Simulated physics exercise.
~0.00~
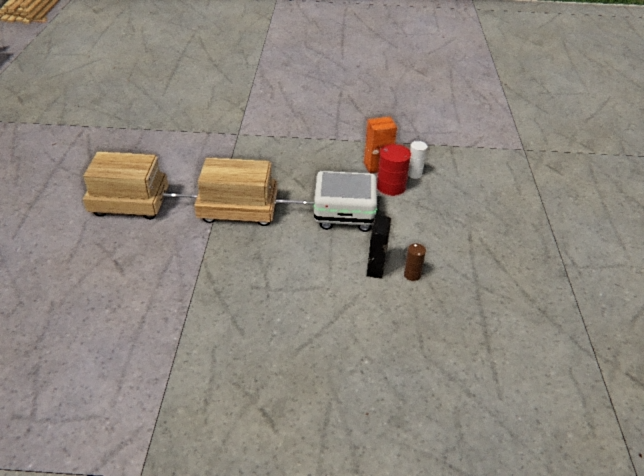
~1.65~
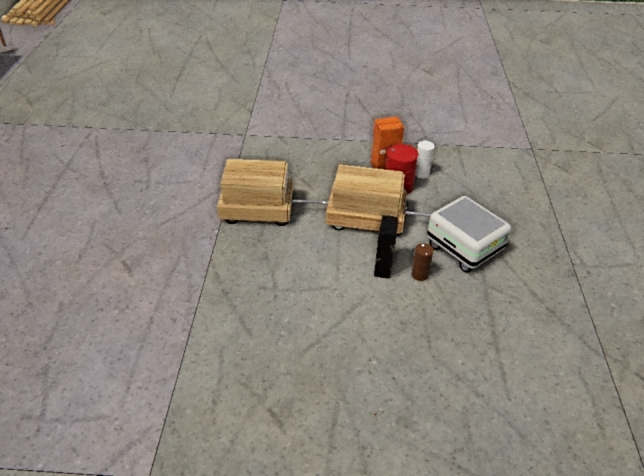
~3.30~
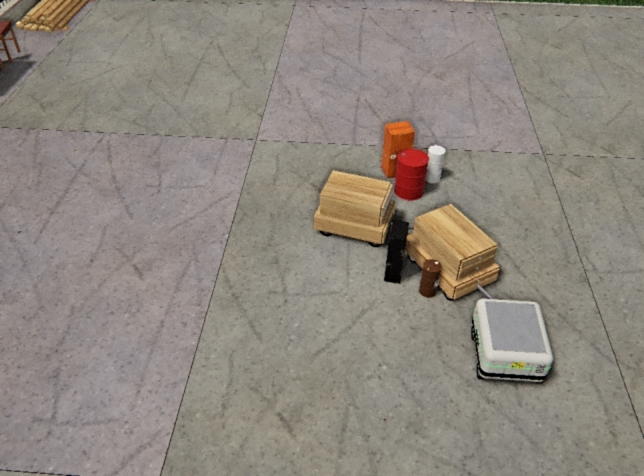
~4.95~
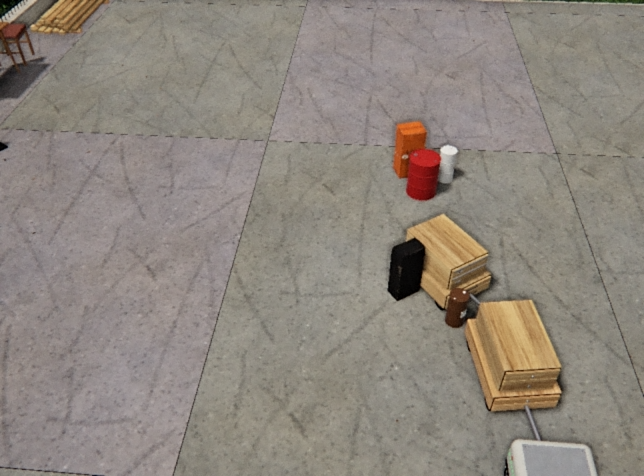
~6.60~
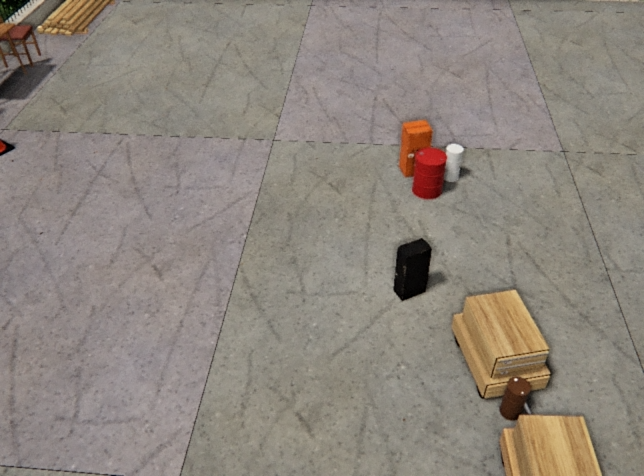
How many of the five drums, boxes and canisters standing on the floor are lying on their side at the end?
None of them are lying on their side. The red drum, orange box, white canister, black box and brown canister all remain upright, though the black box and brown canister have been shifted.
White tug towing two wooden carts right, then turning down out of view as the carts shift a black box and brown canister.
